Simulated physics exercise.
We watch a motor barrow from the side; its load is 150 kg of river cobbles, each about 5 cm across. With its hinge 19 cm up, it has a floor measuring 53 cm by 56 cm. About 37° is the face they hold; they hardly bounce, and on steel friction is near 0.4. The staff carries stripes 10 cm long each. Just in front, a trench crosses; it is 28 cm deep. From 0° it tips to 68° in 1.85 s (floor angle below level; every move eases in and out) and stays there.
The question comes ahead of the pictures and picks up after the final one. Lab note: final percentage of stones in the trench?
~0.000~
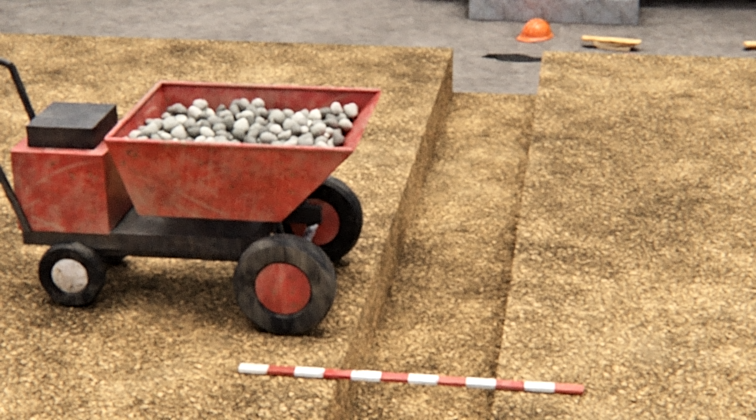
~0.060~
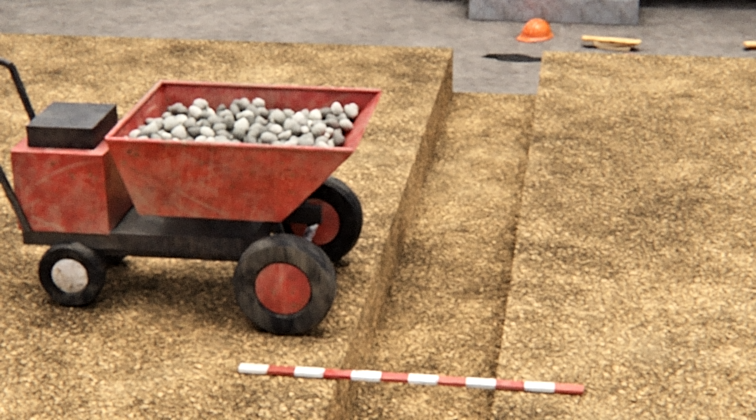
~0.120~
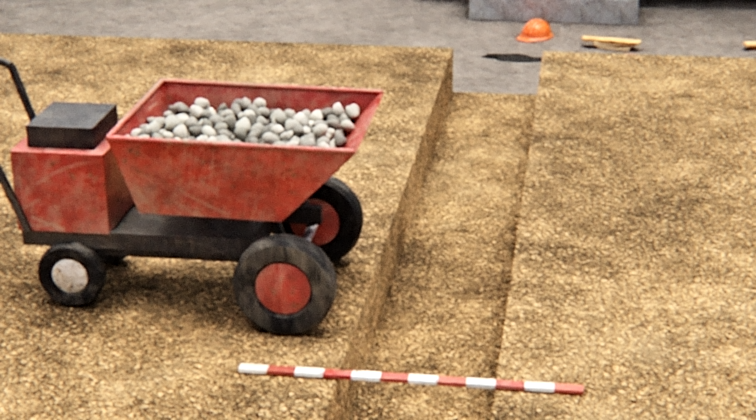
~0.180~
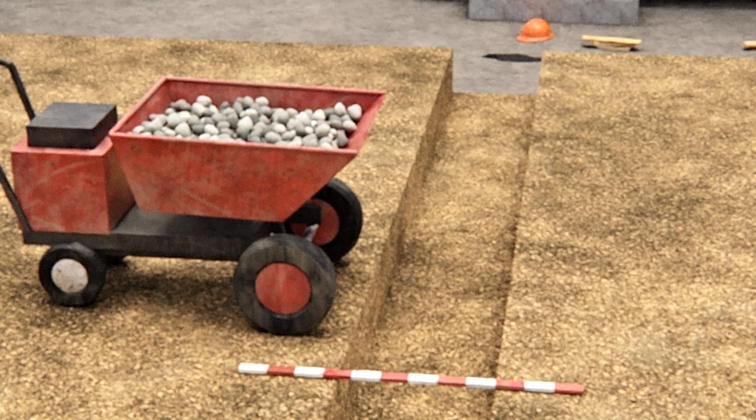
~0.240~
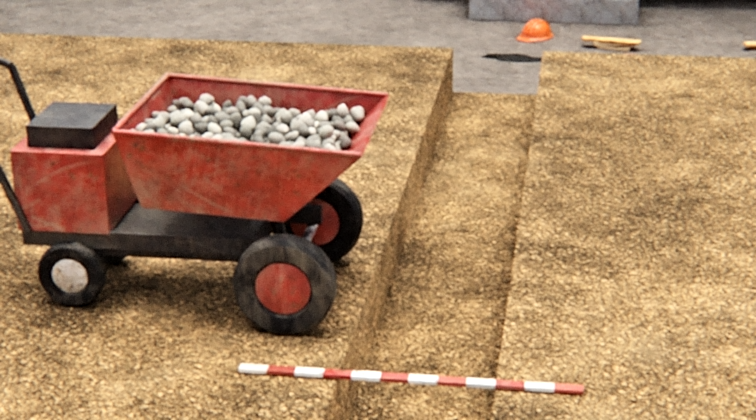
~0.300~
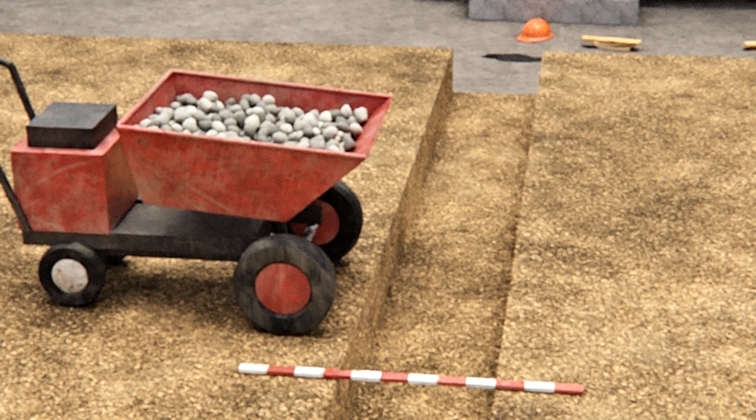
Approx. 70 %.
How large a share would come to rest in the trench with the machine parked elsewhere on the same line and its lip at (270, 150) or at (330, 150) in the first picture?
Result: Close to 100 then close to 90 per cent.
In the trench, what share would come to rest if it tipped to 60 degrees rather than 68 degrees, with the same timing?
Near 65 per cent then.
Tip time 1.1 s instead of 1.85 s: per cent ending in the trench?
It'd be some 65 per cent.
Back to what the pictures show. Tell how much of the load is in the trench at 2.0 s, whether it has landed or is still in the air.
By that point it's something like 30 in a hundred.
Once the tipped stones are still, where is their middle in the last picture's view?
Look at roughly (483, 345).
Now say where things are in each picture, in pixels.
In the first picture, the skip is at 0°, its lip at (353, 151); the top of the load is at (274, 117).
In the second picture, lip at (353, 151), floor tilted 0°, highest stones at (274, 117); the stones move at 0.1 m/s on average.
In the third picture, the skip is at 1°, its lip at (355, 152); the top of the load is at (268, 116); the stones move at 0.1 m/s on average.
In the fourth picture, lip at (357, 154), floor tilted 2°, highest stones at (244, 111); the stones move at 0.2 m/s on average.
In the fifth picture, lip at (361, 156), floor tilted 3°, highest stones at (235, 108); the stones move at 0.2 m/s on average.
In the sixth picture, the skip is at 5°, its lip at (365, 158); the top of the load is at (217, 105); the stones move at 0.3 m/s on average.
After 1.4 s the floor is at 57°; 100 % in the skip; the foremost stones are at (453, 236).
After 2.0 s the floor is at 68°; 51 % in the skip, 30 % in the trench, 19 % past the trench; the foremost stones are at (615, 303).
After 2.3 s the floor is at 68°; 24 % in the skip, 46 % in the trench, 30 % past the trench; the foremost stones are at (708, 325).
After 4.2 s the floor is at 68°; 0 % in the skip, 70 % in the trench, 30 % past the trench; the foremost stones are at (749, 318).
